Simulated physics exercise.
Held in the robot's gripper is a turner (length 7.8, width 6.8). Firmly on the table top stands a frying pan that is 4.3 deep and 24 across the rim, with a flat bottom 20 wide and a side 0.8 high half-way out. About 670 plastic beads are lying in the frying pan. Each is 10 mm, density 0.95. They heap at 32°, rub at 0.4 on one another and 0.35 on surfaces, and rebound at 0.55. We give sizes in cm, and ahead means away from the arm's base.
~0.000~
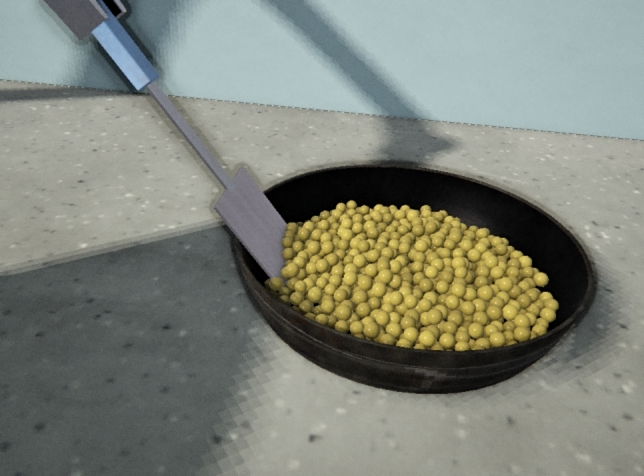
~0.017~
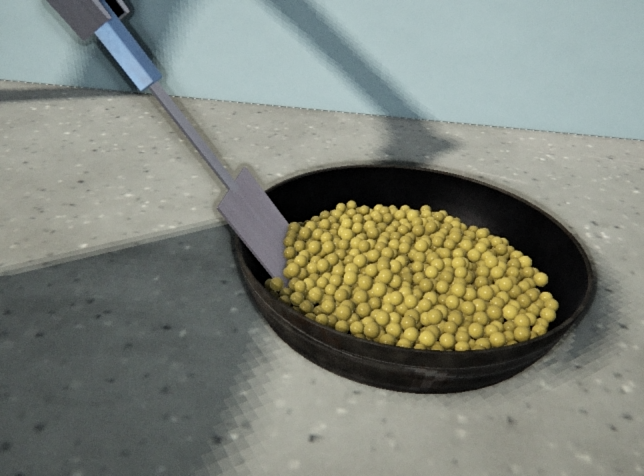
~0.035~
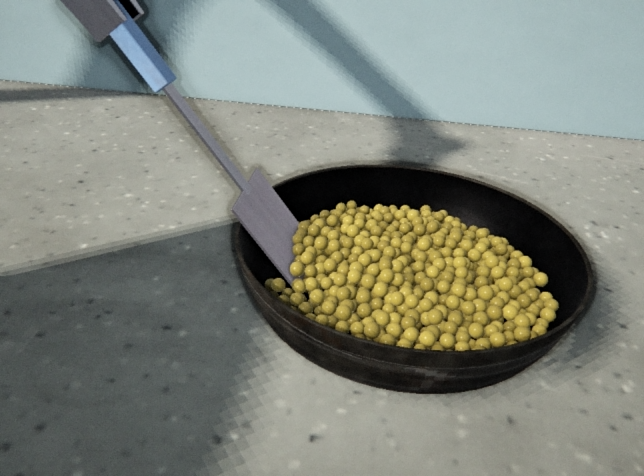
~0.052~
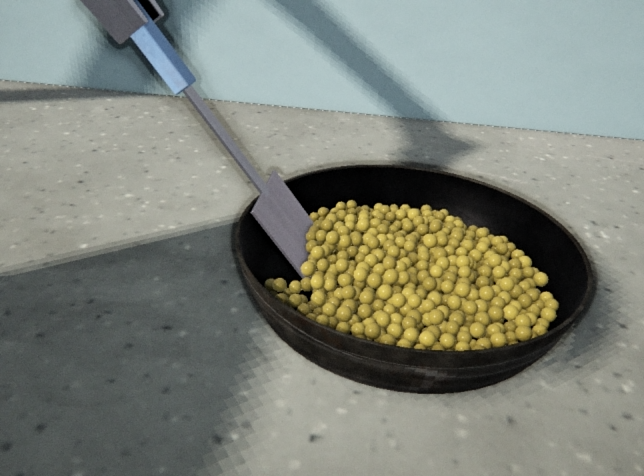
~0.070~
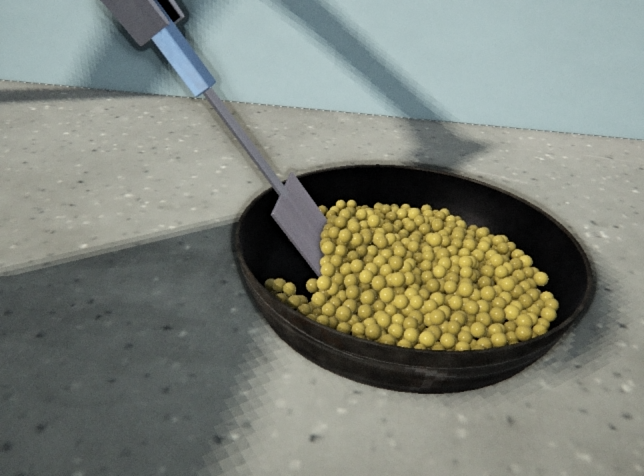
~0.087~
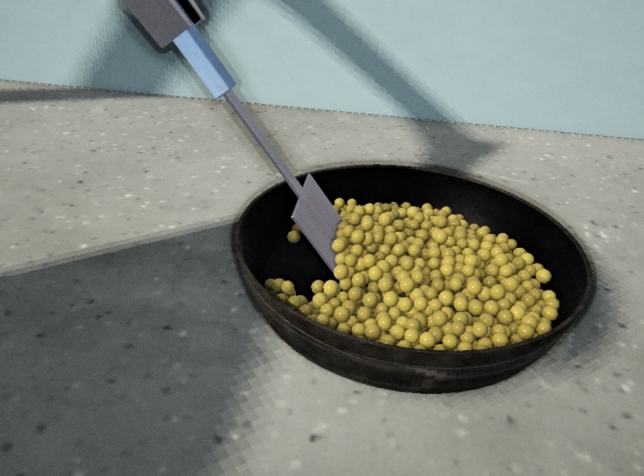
In the video, a gripper holds a turner with its blade inside a black frying pan of yellow beads; after barely moving at first, it pushes the blade a short way right, shifting nearby beads while the pan stays still.
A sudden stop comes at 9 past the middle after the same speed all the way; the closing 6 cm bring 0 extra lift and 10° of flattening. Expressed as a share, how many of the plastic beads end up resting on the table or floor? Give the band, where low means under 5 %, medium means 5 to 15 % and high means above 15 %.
Band: Low.
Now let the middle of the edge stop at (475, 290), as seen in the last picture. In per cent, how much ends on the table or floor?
About 0 per cent.
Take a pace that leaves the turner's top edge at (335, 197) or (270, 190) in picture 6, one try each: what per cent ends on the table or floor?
First try about 10 %, second try about 0 %.
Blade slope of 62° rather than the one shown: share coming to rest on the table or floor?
In that case, around 5 percent would end up on the table or floor.
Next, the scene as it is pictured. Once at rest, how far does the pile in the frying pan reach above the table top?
Height at rest: Roughly 5.5 cm.
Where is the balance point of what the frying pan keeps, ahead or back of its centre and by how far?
3.5 cm ahead.
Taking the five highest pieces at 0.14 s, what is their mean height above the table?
They are some 5 cm up.
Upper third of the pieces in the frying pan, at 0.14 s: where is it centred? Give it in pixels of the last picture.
I'd put it close to (436, 265) in the last picture.
By 0.14 s, sloping 53°, highest piece 5 above the table; 674 in the frying pan.
By 0.20 s, sloping 49°, highest piece 5 above the table; 674 in the frying pan.
By 0.42 s, sloping 43°, highest piece 5 above the table; 663 in the frying pan, 10 on the table or floor, 1 on the blade or in flight.
By 1.47 s, sloping 43°, highest piece 5 above the table; 662 in the frying pan, 12 on the table or floor.
Final count, 662 in the frying pan, 12 on the table or floor. That is 2 % on the table or floor.
